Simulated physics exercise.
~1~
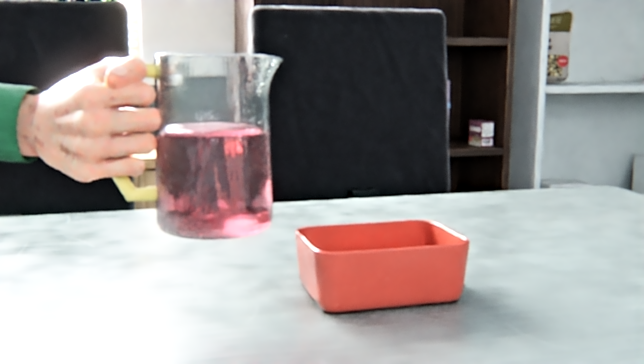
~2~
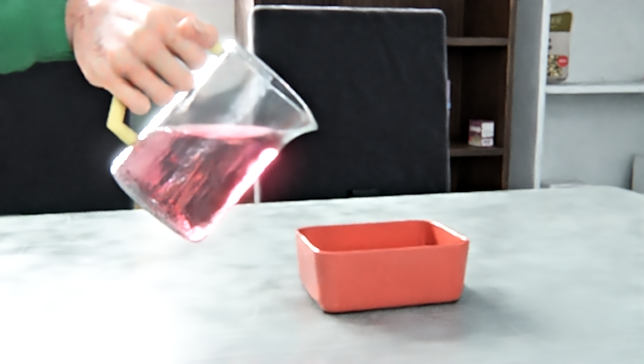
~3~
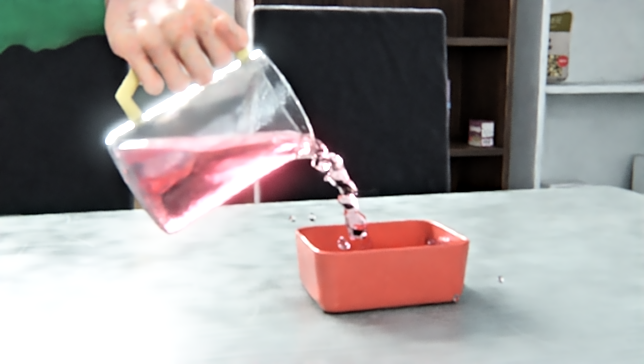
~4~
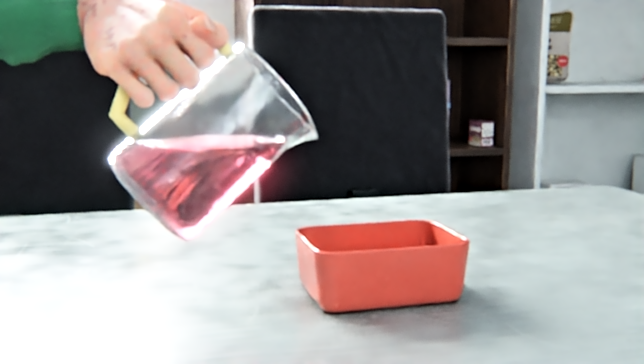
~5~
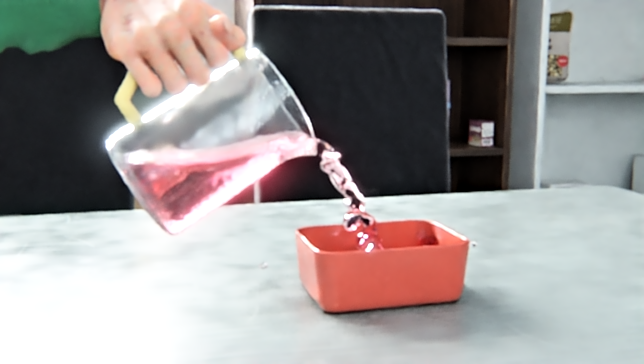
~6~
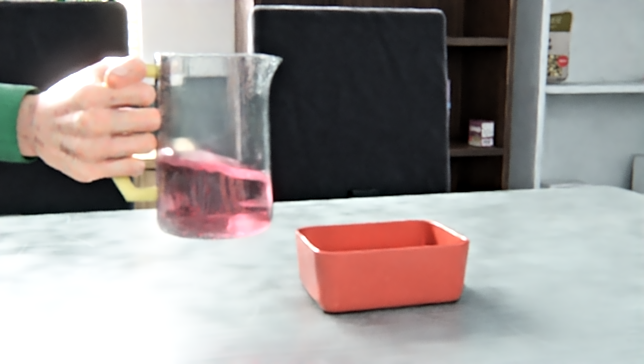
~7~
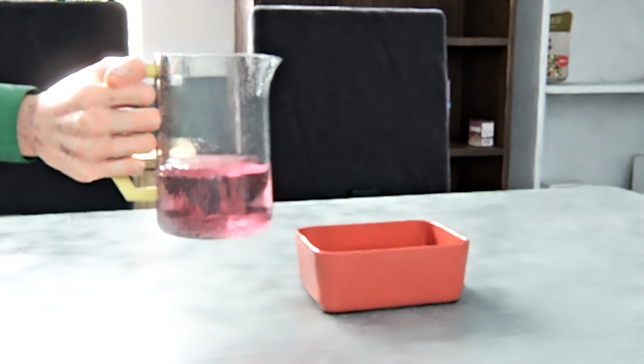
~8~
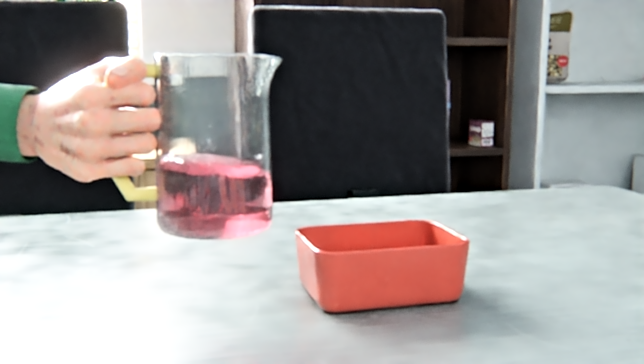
A hand in a green sleeve holds a clear glass jug of pink liquid by its yellow handle at the left, above a pale grey table seen from the front. An empty-looking red-orange oblong tub sits to its right, with black panels and shelves behind. The hand tips the jug smoothly to the right, and a pink stream falls into the tub as a few drops scatter. The jug eases back, stopping the flow, then leans again and pours once more. Finally the hand levels it, and the remaining liquid, visibly lower than before, sloshes and settles beside the still tub.
